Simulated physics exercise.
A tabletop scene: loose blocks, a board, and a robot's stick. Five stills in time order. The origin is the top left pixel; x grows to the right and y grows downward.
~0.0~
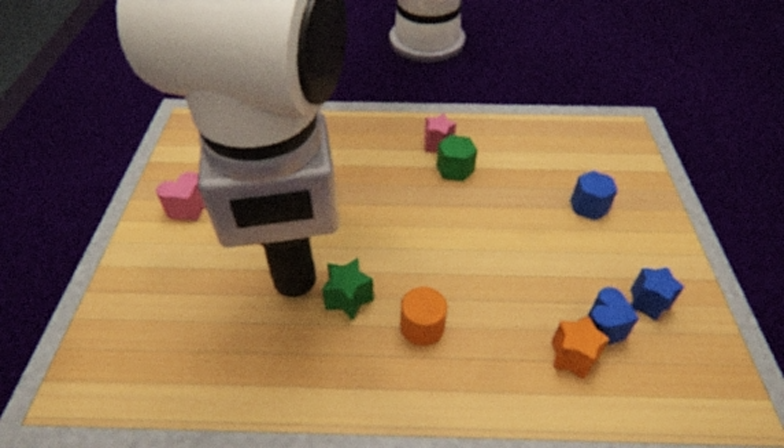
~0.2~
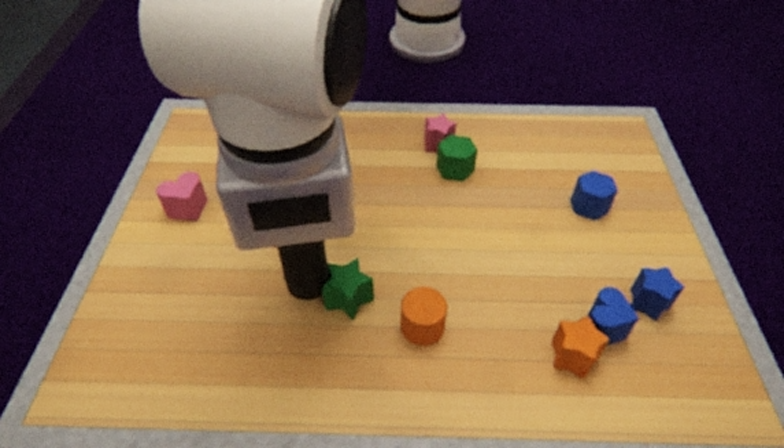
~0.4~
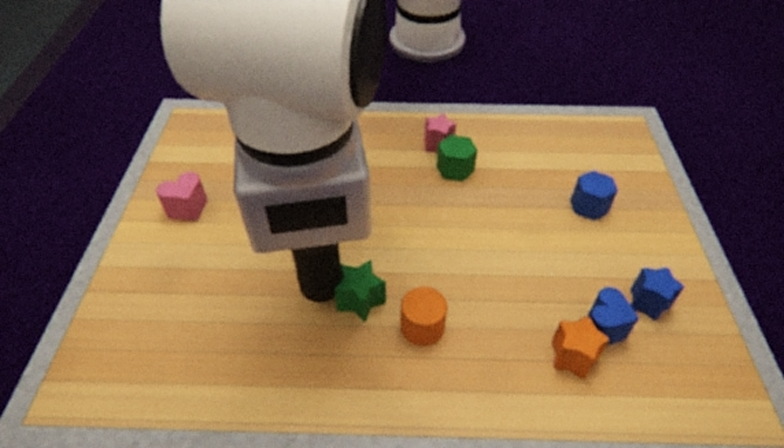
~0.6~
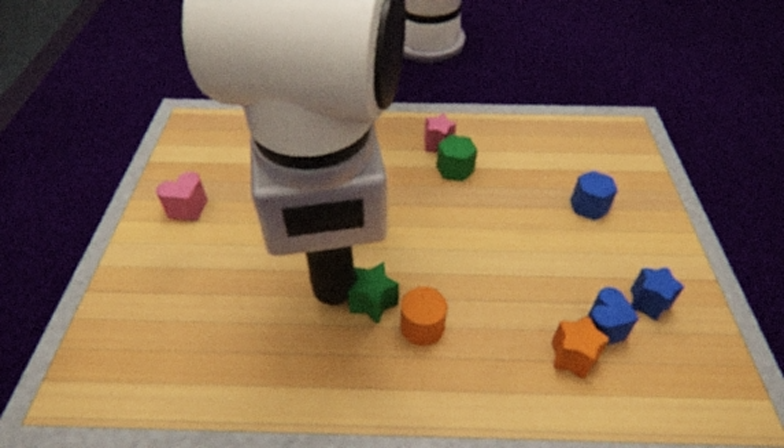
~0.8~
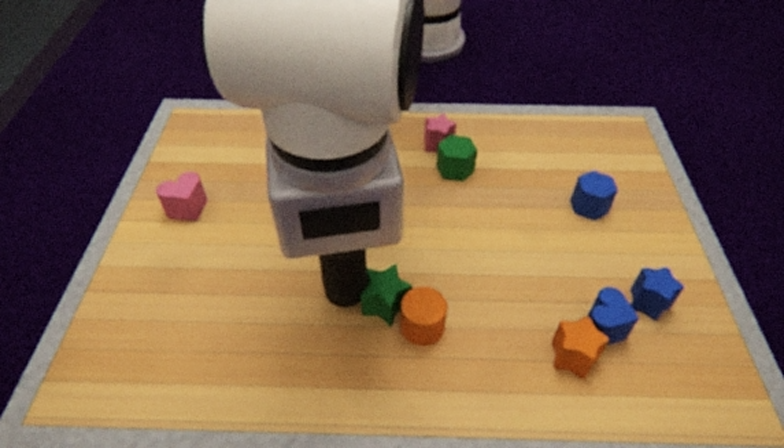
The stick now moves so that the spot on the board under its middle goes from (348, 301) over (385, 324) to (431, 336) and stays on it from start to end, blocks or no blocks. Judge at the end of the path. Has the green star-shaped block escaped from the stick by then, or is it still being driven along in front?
Expect to find it ahead of the stick.
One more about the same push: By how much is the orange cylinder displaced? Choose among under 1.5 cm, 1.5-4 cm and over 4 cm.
It will move more than 4 cm.
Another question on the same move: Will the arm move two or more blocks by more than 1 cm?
Yes, that is how it ends up.
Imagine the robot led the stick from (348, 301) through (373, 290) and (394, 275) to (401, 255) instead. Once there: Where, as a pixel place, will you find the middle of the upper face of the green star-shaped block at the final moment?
At (424, 274).
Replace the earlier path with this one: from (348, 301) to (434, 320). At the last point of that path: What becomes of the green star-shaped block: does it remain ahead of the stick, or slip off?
Pushed ahead.
The first path, step by step. Halfway along, stick at (385, 314); green star-shaped block at (425, 298), turned 15° anticlockwise; orange cylinder at (464, 315).
At the end, stick at (433, 326); green star-shaped block at (474, 308), turned 20° anticlockwise; orange cylinder at (515, 323).
